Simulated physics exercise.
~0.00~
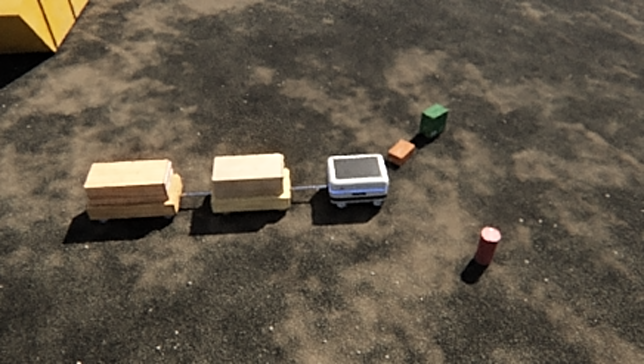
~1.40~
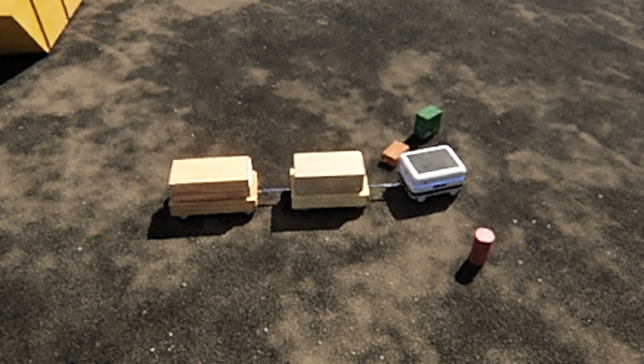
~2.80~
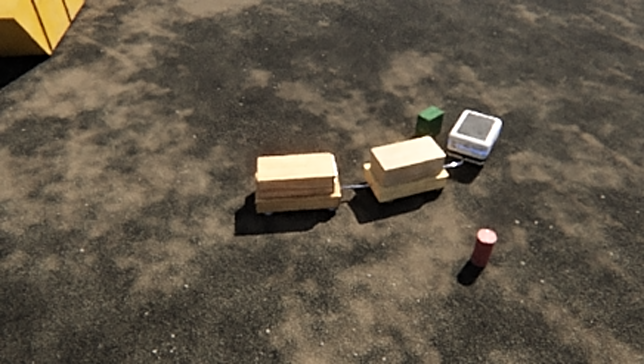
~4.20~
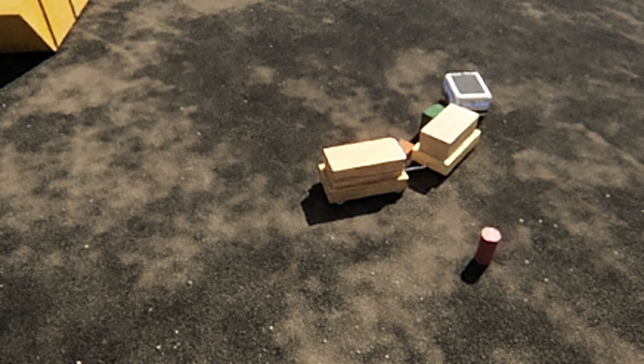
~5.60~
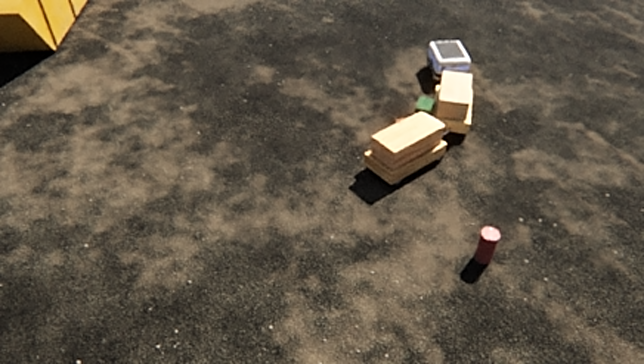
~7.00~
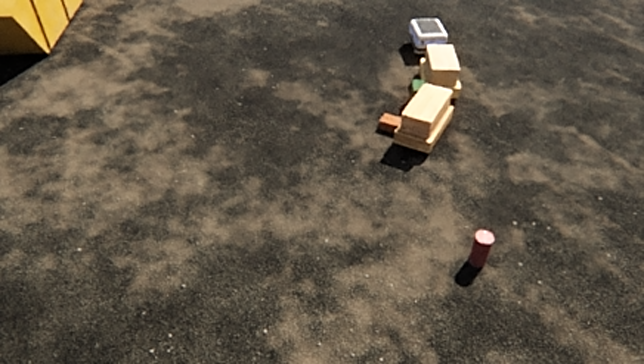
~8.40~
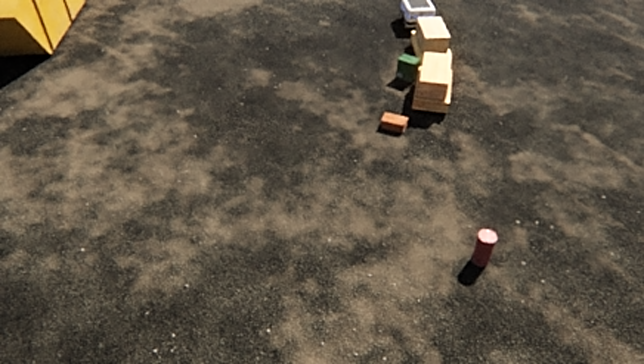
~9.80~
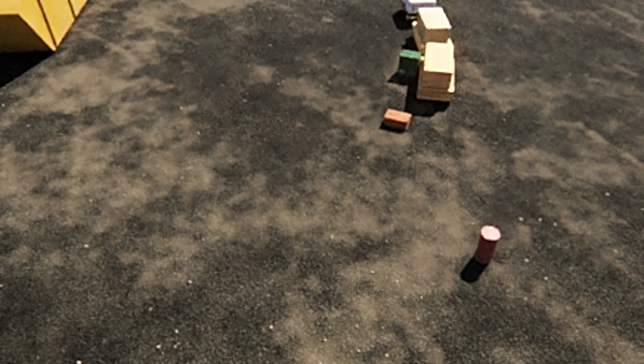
On a dark, patchy floor with a yellow structure in the upper left corner, a white robot tug pulls two carts loaded with pale, wood-coloured blocks toward the right. It nears an orange box and an upright green box, then curves left around them, heading away. The carts swing in behind, passing tightly against the boxes and partly hiding them. As the train straightens toward the top, both boxes shift from their places. Finally the tug is partly out of view, the green box sits beside the carts, the orange box lies behind, and the red canister stands unmoved.
